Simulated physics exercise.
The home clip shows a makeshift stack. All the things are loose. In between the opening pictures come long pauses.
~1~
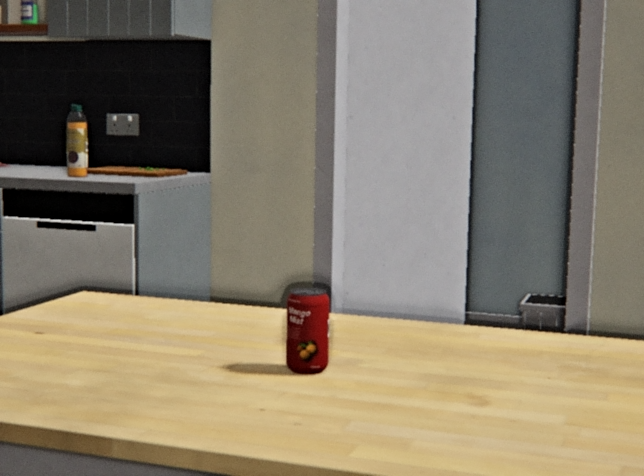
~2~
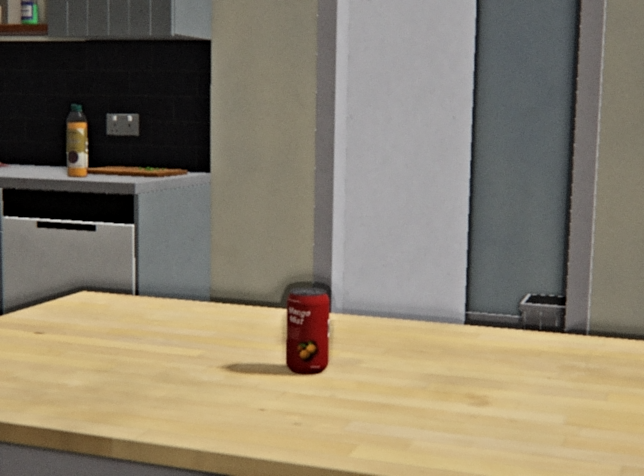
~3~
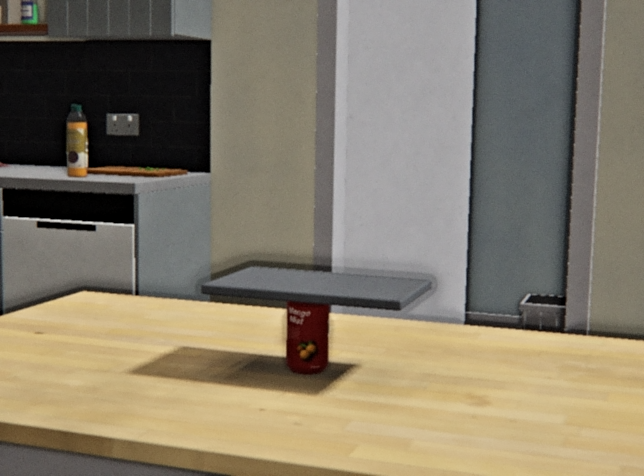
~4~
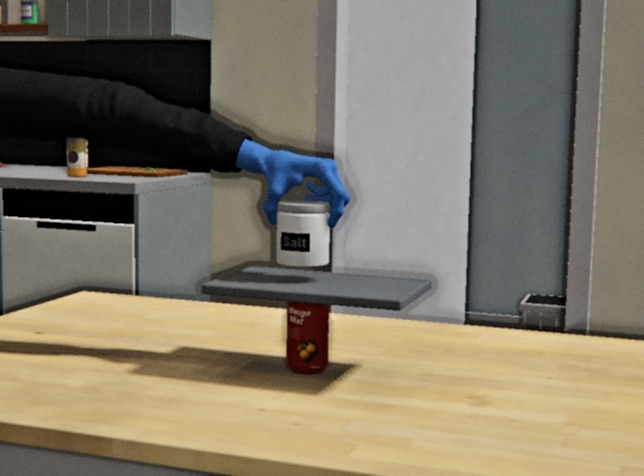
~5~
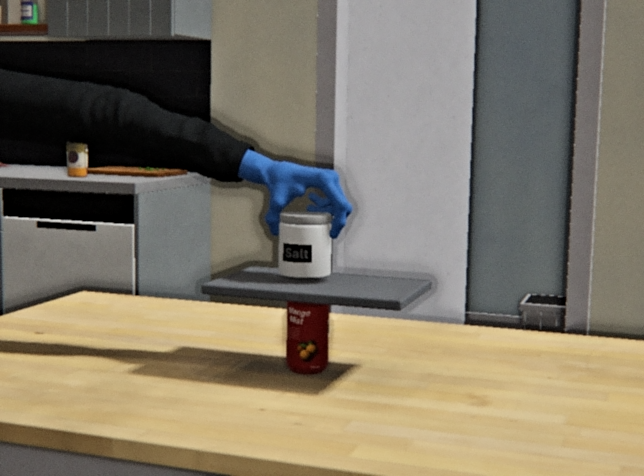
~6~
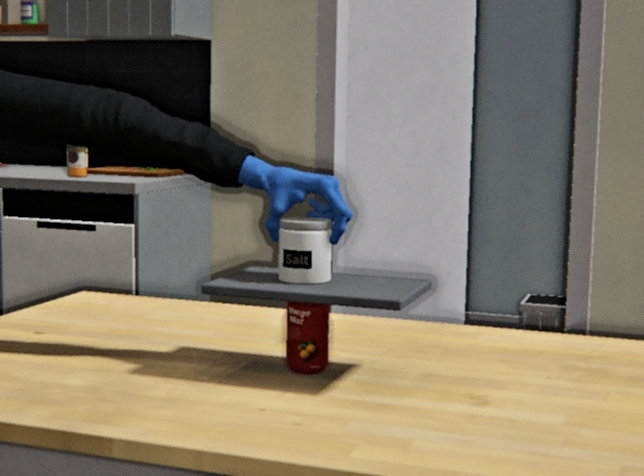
A grey slab appeared on top of a red can standing on a wooden counter, and then a blue-gloved hand reached in from the left and lowered a white salt jar onto it.
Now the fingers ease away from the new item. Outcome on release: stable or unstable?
Stable.
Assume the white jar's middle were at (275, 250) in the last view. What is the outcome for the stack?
What happens next is that it remains standing.
Then, 0.20 s past the last view, nothing moves.
Then, 0.50 s past the last view, white jar resting near (305, 250).
Finally, all 3 still in place. Final places as the last picture's camera would see them, white jar near (305, 250). The stack keeps its balance.
